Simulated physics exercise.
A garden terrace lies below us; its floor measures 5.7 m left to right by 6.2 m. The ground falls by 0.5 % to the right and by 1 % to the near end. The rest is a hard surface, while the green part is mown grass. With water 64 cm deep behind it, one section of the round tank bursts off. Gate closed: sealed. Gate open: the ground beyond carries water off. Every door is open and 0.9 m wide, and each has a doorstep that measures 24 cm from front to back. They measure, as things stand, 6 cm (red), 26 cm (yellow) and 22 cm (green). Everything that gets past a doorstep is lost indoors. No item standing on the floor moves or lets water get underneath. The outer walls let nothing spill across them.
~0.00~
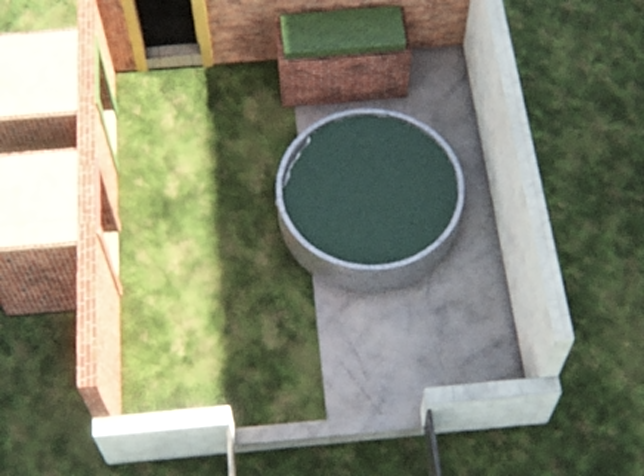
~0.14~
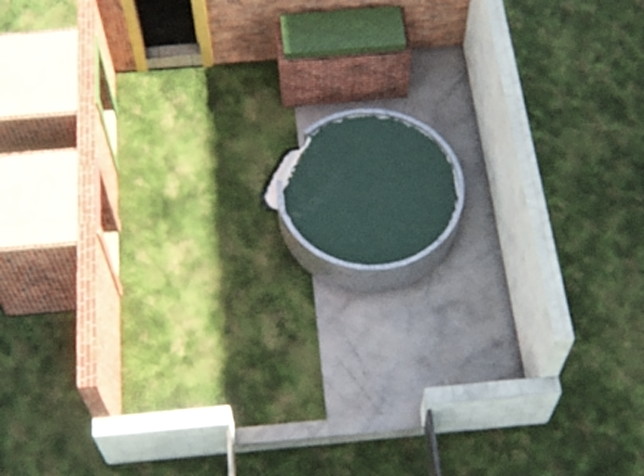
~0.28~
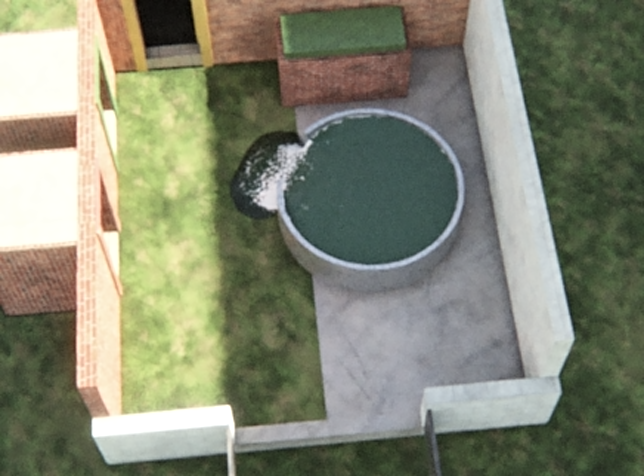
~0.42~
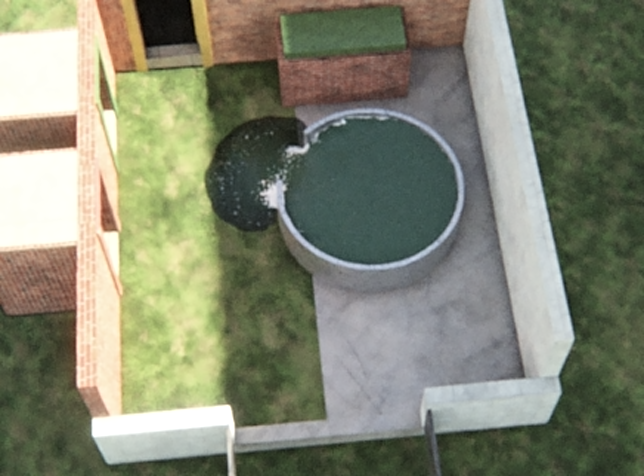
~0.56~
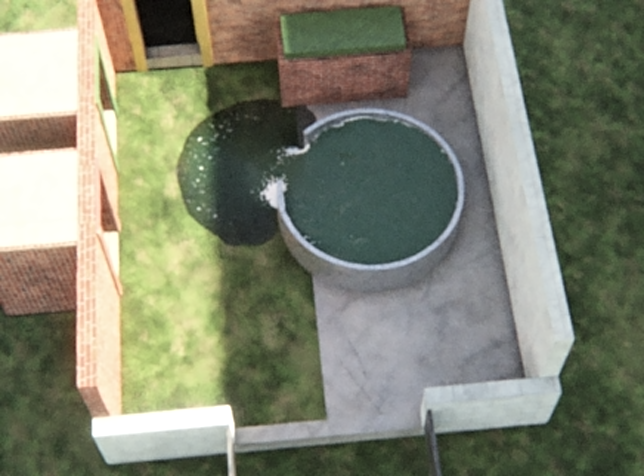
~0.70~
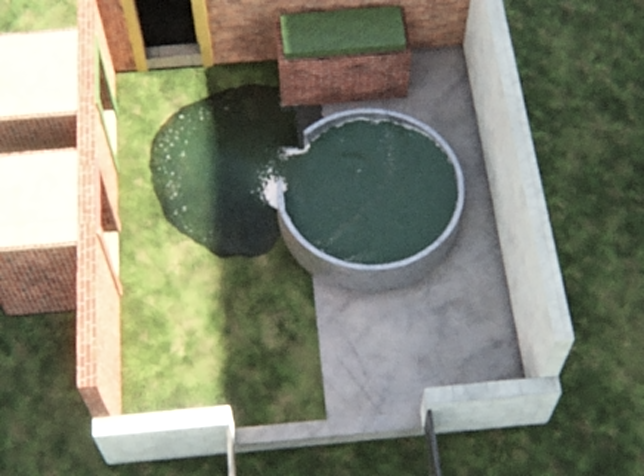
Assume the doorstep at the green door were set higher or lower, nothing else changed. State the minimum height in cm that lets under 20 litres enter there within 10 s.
Some 19 cm above the ground.
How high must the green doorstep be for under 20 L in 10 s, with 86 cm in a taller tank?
A step of about 28 cm does it.
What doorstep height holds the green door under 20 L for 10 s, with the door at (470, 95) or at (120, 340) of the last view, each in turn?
6.0 and 6.0 cm.
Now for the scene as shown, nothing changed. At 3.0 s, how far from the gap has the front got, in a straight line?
Front distance: Approx. 3.6 m.
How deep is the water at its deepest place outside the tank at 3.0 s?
Max depth: Near 28 cm.
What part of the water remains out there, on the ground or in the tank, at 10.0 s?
About 92 %.
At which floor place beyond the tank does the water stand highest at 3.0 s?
Near (161, 99).
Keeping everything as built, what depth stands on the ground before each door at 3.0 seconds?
Before red it's 10 cm, before yellow 26 cm, before green 25 cm.
After 1.4 s water covers 30 % of the floor, deepest (34 cm) near (282, 176); 14 cm at the green door, 0 litres in over its 22 cm doorstep.
After 3.0 s water covers 40 % of the floor, deepest (28 cm) near (161, 99); 25 cm at the green door, 0 litres in over its 22 cm doorstep.
After 10.0 s water covers 100 % of the floor, deepest (14 cm) near (122, 438); 13 cm at the green door, 5 litres in over its 22 cm doorstep.
At the green door as built, the water arrived by 1.1 s and peaked near 25 cm at 3.2 s.
With a doorstep of 15 cm, 67 litres would have come in within the 10 s; with 23.5 cm, 2 litres. So under 20 litres takes about 19 cm.
